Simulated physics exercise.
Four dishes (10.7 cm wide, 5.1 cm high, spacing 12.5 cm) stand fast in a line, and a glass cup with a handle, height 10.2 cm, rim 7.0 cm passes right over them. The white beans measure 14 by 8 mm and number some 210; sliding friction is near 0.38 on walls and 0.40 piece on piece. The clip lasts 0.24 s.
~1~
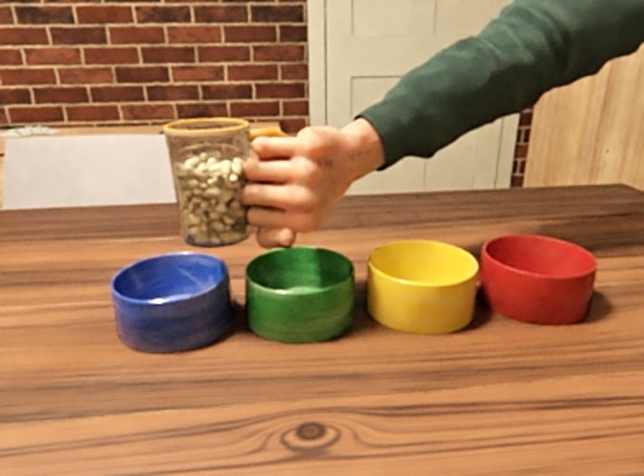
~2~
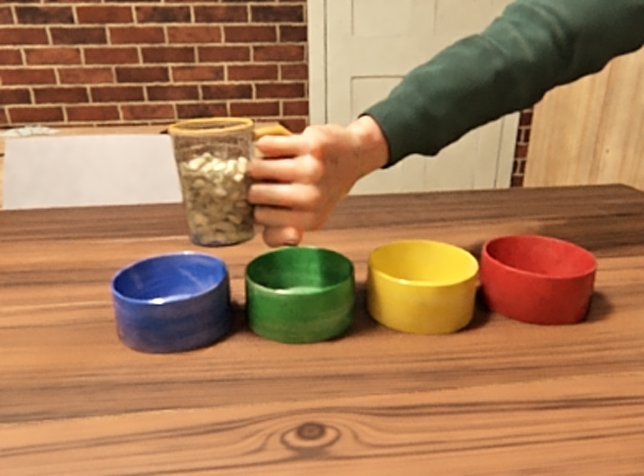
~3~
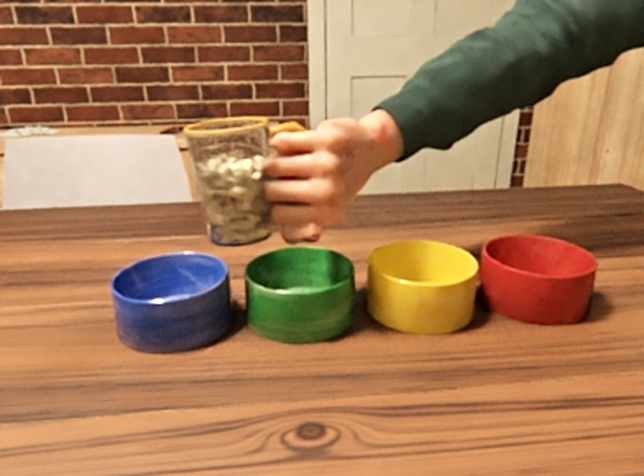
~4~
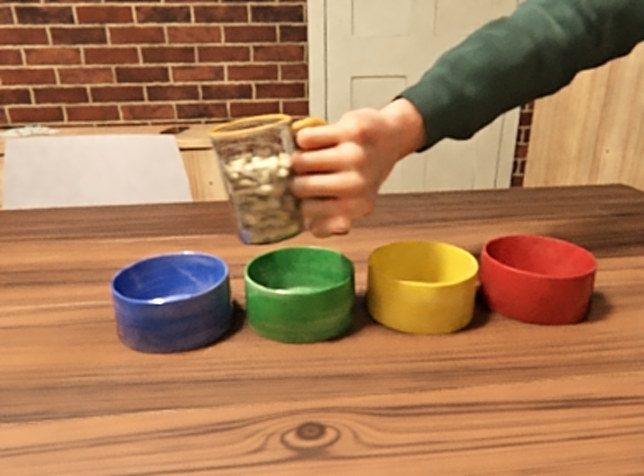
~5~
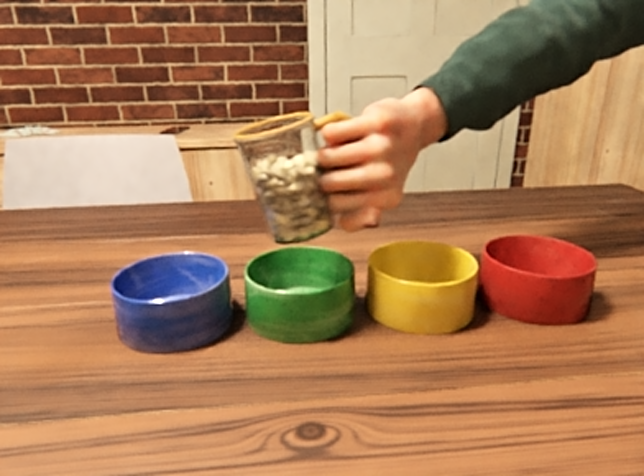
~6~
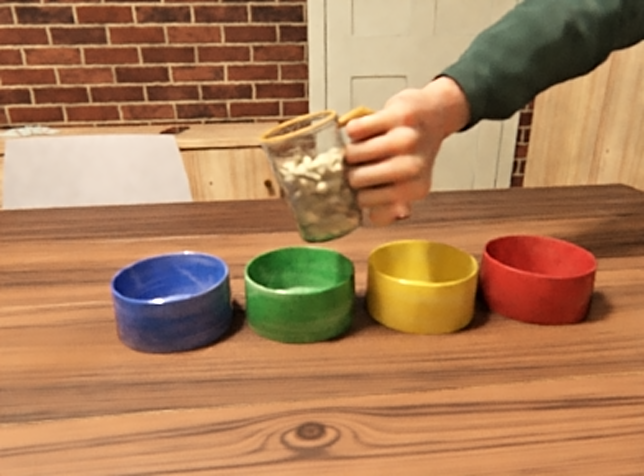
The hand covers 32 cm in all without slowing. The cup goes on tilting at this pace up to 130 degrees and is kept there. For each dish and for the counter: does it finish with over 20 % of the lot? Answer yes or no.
Red dish: No; blue dish: No; green dish: No; yellow dish: Yes; on the counter: Yes.
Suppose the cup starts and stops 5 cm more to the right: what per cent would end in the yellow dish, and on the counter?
In that case yellow 0, counter 0.
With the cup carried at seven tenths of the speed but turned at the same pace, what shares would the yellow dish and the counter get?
Then: Yellow 30; counter 60.
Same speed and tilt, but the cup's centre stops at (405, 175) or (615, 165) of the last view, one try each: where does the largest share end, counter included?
Most goes to: Green; red.
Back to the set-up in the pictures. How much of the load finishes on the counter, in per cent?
About 60 per cent.
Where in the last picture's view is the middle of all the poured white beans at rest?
Around (466, 293).
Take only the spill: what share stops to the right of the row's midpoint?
About 100 per cent.
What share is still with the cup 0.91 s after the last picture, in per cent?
About 95 per cent.
Then, 0.55 s after the last picture, tilt 71 degrees; cup holds 100 %.
Then, 0.91 s after the last picture, tilt 106 degrees; cup holds 95 %, yellow 5 %.
Then, 1.37 s after the last picture, tilt 130 degrees; cup holds 0 %, red 15 %, yellow 25 %.
In the end, red 10 %, blue 0 %, green 0 %, yellow 30 %, counter 60 %.
